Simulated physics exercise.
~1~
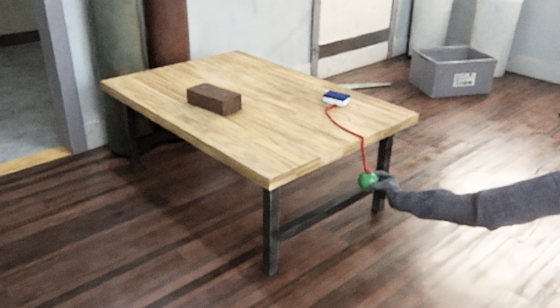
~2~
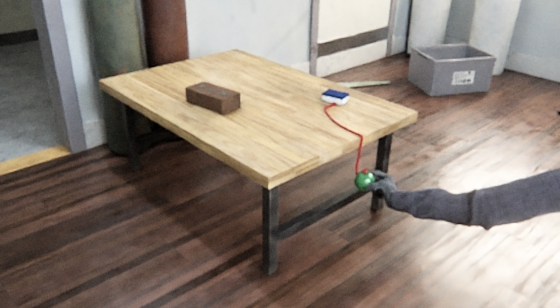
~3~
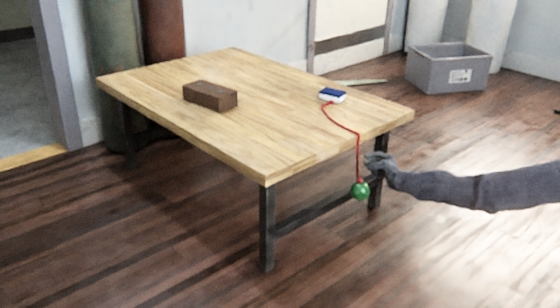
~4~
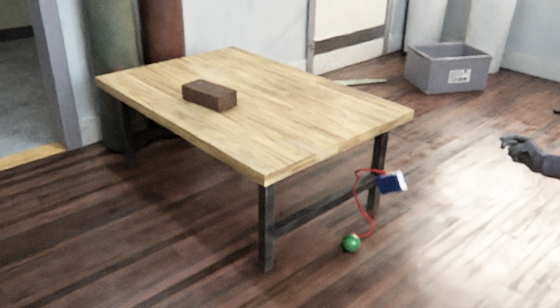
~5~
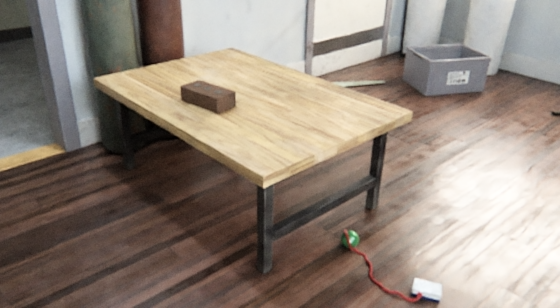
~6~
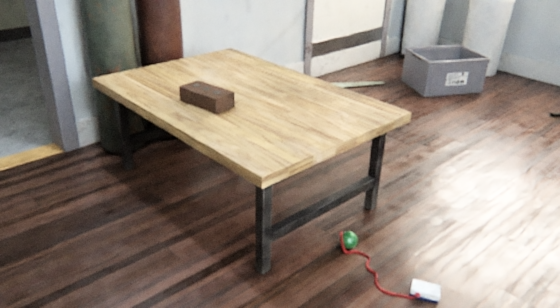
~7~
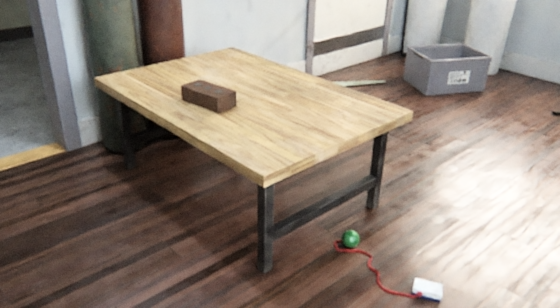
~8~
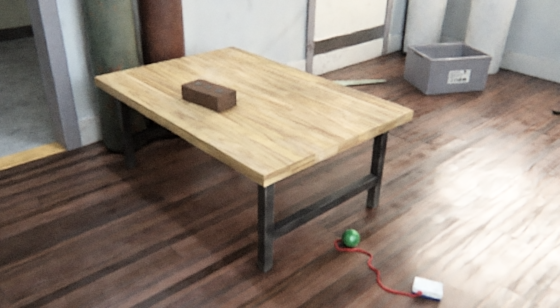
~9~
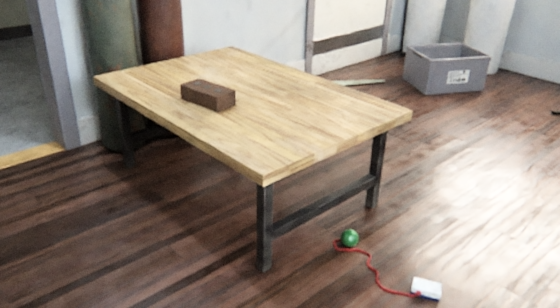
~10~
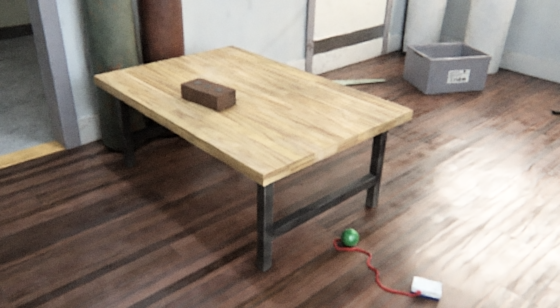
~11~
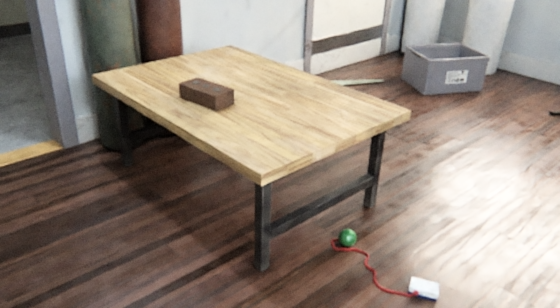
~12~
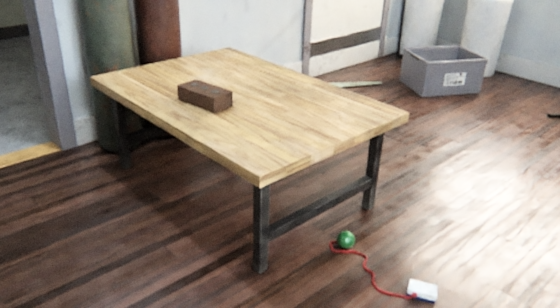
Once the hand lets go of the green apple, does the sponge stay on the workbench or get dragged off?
The sponge is dragged off the workbench by the cord as the green apple drops all the way to the floor.
